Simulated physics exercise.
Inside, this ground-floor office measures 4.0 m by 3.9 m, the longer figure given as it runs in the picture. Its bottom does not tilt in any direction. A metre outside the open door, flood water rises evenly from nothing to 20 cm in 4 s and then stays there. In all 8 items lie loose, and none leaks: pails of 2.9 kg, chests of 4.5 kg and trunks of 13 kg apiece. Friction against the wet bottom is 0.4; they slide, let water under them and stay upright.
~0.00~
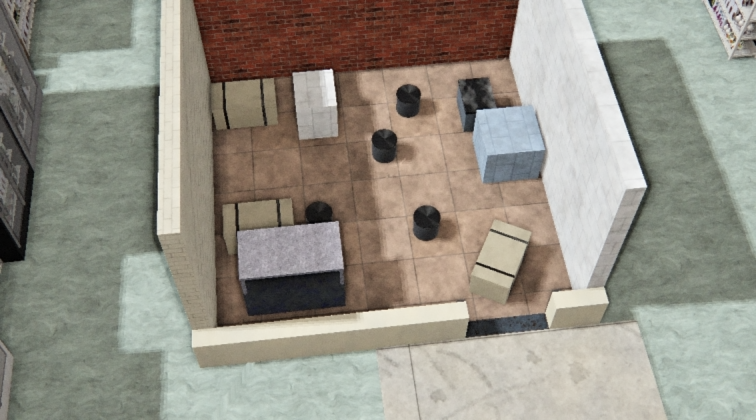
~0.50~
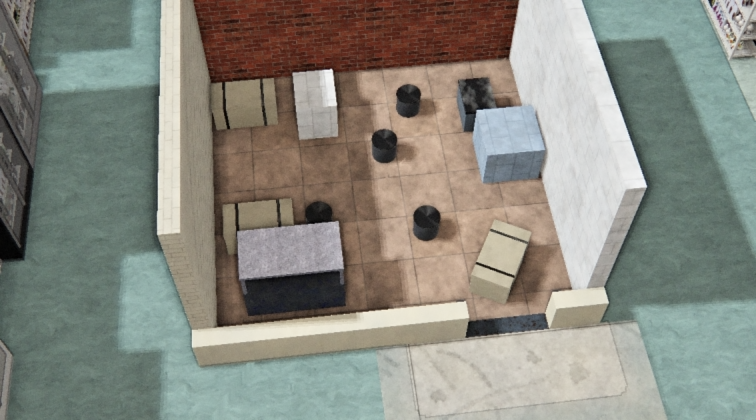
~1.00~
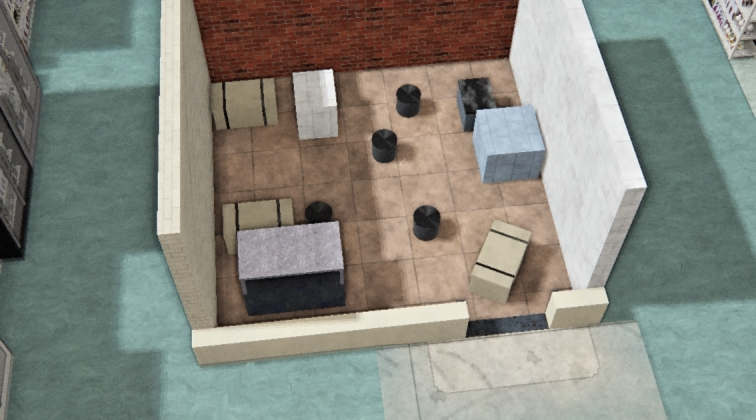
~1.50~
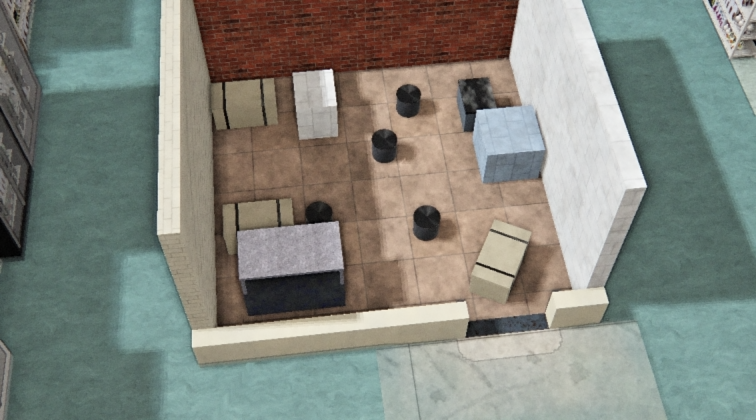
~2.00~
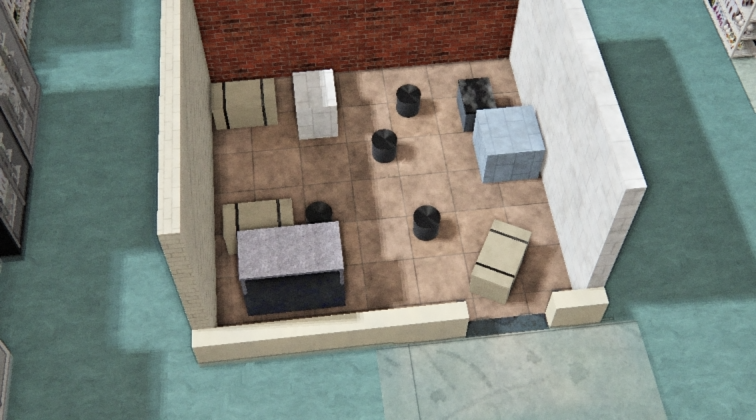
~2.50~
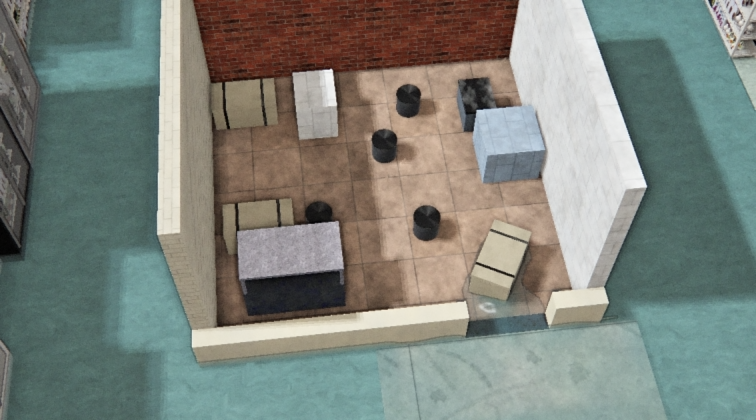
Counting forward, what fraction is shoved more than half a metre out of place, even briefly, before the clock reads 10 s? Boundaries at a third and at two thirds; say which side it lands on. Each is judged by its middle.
It lands between a third and two thirds.
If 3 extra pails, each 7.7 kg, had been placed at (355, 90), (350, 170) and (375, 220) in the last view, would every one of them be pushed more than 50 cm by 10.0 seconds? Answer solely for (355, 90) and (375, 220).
One by one: Above; below.
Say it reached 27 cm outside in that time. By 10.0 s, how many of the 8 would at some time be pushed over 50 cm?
That would give 4.
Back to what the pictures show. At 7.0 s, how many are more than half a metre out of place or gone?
By then the count is 3.
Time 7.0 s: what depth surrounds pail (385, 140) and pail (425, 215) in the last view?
Depths: Near 5 cm, then near 3 cm.
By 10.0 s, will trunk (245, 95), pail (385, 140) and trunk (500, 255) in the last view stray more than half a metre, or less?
In turn: Below the mark, above the mark, above the mark.
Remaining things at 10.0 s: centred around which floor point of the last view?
Centre of the remaining things: Roughly (349, 148).
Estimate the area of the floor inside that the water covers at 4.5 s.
Near 5.0 m2 in all.
After 3.5 s 0 of 8 are over 50 cm from their spots; 0 afloat.
After 4.5 s 1 of 8 are over 50 cm from their spots; 0 afloat.
After 7.0 s 3 of 8 are over 50 cm from their spots; 1 afloat.
After 10.0 s 4 of 8 are over 50 cm from their spots, and 4 have been at some point; 8 afloat.
